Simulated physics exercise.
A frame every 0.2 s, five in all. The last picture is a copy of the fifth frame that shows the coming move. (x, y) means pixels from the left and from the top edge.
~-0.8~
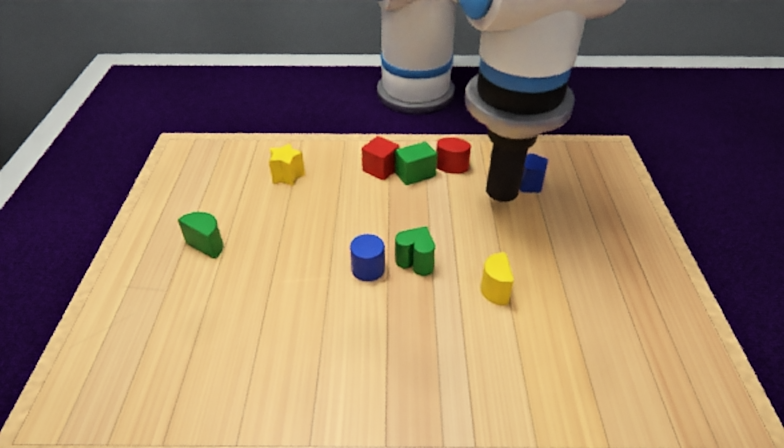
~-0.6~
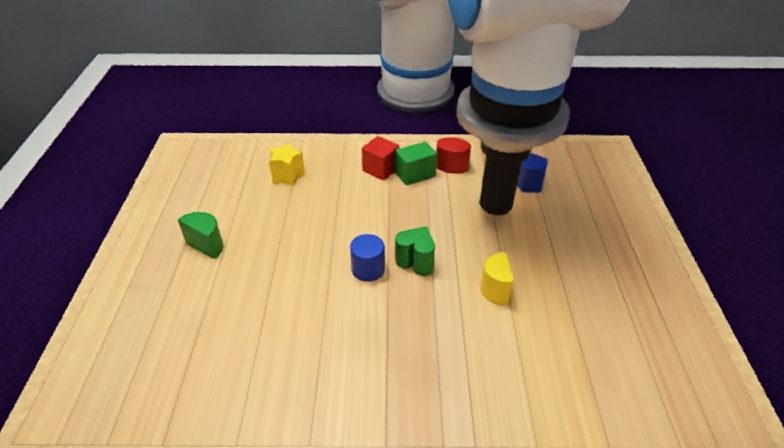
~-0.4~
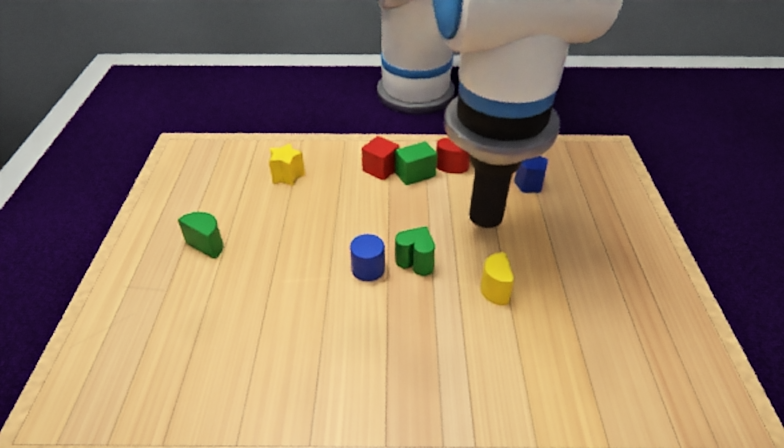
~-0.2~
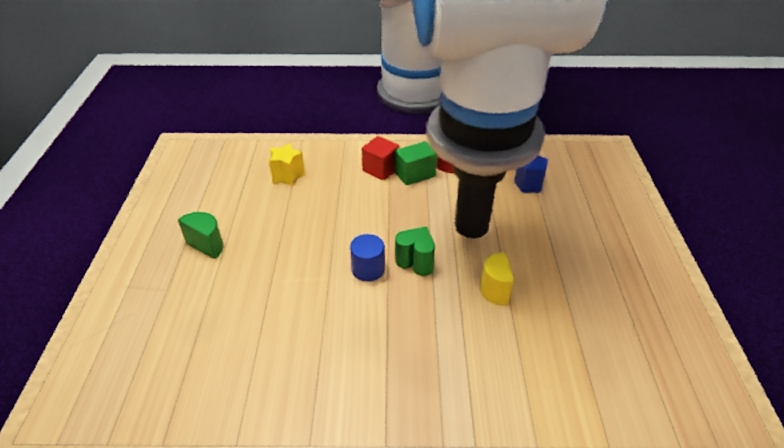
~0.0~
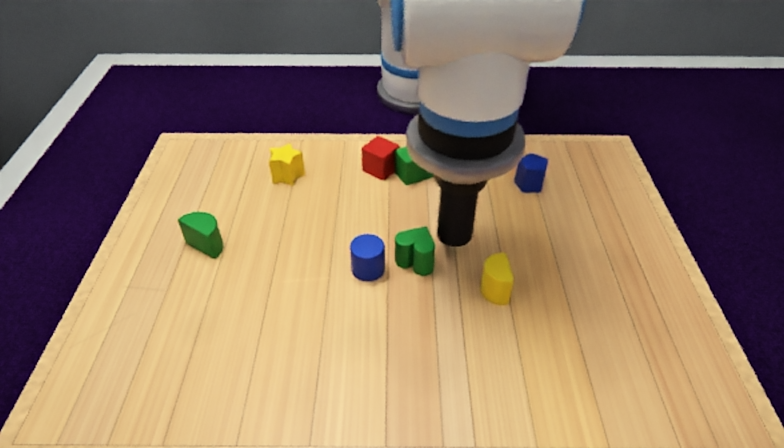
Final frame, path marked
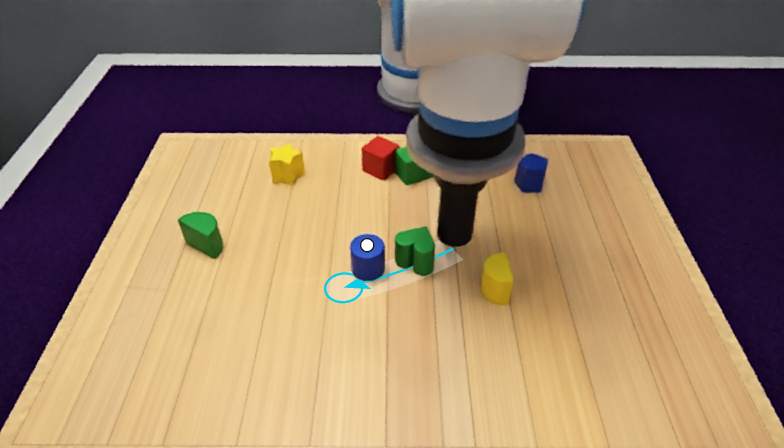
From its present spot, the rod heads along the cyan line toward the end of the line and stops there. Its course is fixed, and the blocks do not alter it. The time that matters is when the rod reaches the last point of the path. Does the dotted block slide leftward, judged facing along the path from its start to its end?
Going by the path, no.
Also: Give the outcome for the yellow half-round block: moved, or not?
Answer: Unmoved.
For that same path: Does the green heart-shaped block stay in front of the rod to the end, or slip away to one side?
Most likely the green heart-shaped block stays ahead.
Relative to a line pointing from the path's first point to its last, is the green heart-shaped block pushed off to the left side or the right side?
To the left.
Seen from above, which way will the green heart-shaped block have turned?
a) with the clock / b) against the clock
Choice b: Against the clock.
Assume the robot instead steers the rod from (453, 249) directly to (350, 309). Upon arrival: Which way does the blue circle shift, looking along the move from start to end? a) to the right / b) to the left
Answer: A.
Drawn move, from (453, 249) by way of (402, 271) to (344, 287); the dot is on the blue circle.
What follows on the original path. One third of the way, rod at (420, 250); blue circle at (348, 249); green heart-shaped block at (388, 250).
Two thirds of the way, rod at (383, 263); blue circle at (318, 255); green heart-shaped block at (351, 266), turned 20° anticlockwise.
At the end, rod at (343, 273); blue circle at (309, 253); green heart-shaped block at (314, 284), turned 30° anticlockwise; yellow half-round block still.
